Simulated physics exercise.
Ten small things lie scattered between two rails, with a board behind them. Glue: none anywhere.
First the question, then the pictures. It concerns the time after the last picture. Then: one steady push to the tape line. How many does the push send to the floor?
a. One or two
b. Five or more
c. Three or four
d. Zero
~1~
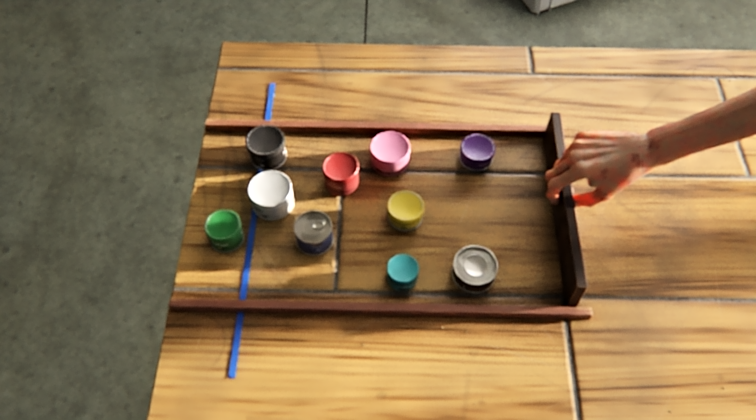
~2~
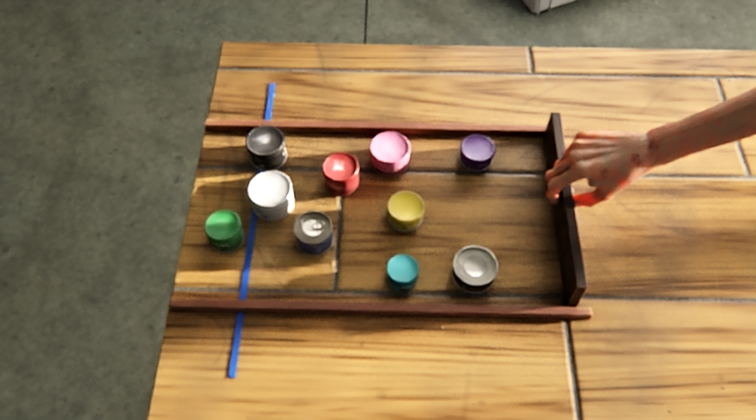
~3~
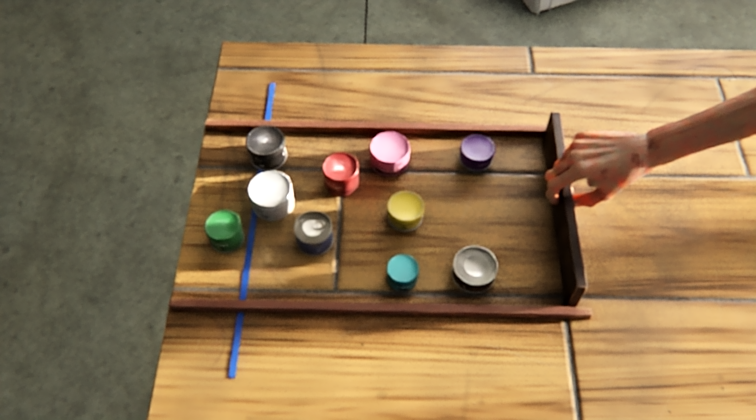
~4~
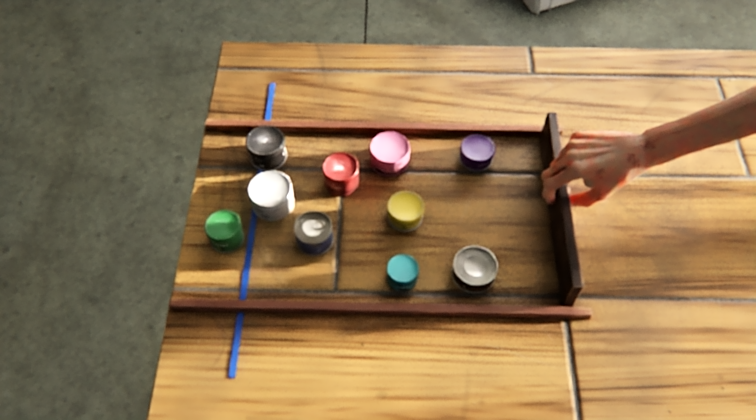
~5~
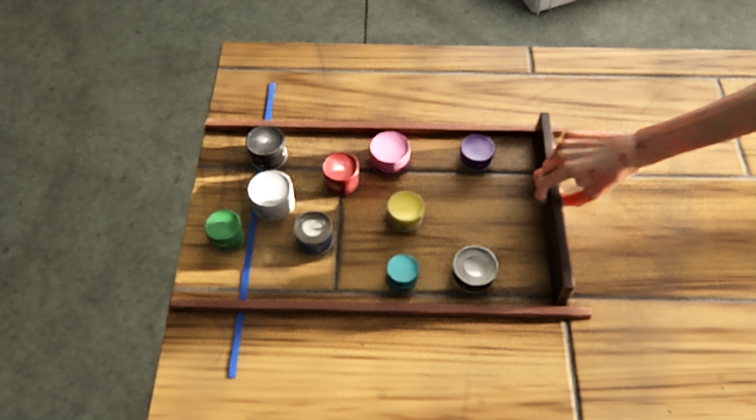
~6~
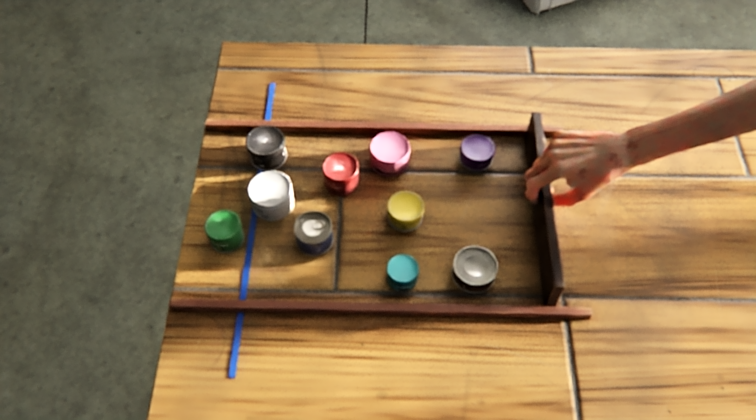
a, one or two.
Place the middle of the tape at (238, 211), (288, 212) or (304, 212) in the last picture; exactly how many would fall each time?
Those tries give 4, 0 and 0.
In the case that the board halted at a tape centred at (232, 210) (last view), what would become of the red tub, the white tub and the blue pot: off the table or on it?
The red tub is still there; as for the white tub, it is no longer there; and the blue pot is still there.
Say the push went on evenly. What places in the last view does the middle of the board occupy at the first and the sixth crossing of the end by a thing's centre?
(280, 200) and (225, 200).
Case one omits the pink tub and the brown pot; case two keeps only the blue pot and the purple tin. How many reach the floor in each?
Count: 0 (first case); 0 (second).
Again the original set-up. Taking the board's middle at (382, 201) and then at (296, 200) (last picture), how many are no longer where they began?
Well, it's 6 at the first one and 10 at the second.
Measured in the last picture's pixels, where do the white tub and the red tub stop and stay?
The white tub ends up near (195, 198), and the red tub near (228, 177).
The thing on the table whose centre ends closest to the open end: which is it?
Nearest at the end: The white tub.
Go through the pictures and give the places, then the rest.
The first frame shows green tin (225, 231); black pot (267, 148); white tub (272, 196); board (563, 205); tape (255, 211).
The second frame shows black pot (267, 148); blue pot (314, 234).
The third frame shows white tub (272, 196); brown pot (474, 270).
The fourth frame shows green tin (225, 232); turquoise tub (402, 273).
The fifth frame shows black pot (267, 148); red tub (341, 174).
The sixth frame shows green tin (225, 232); black pot (267, 148); white tub (272, 196); board (543, 204); tape (255, 211).
Soon after, none off yet; green tin at rest near (225, 232); black pot at rest near (267, 148); white tub at rest near (272, 196).
In the end, the number that fall off is one or two; gone, black pot and green tin.
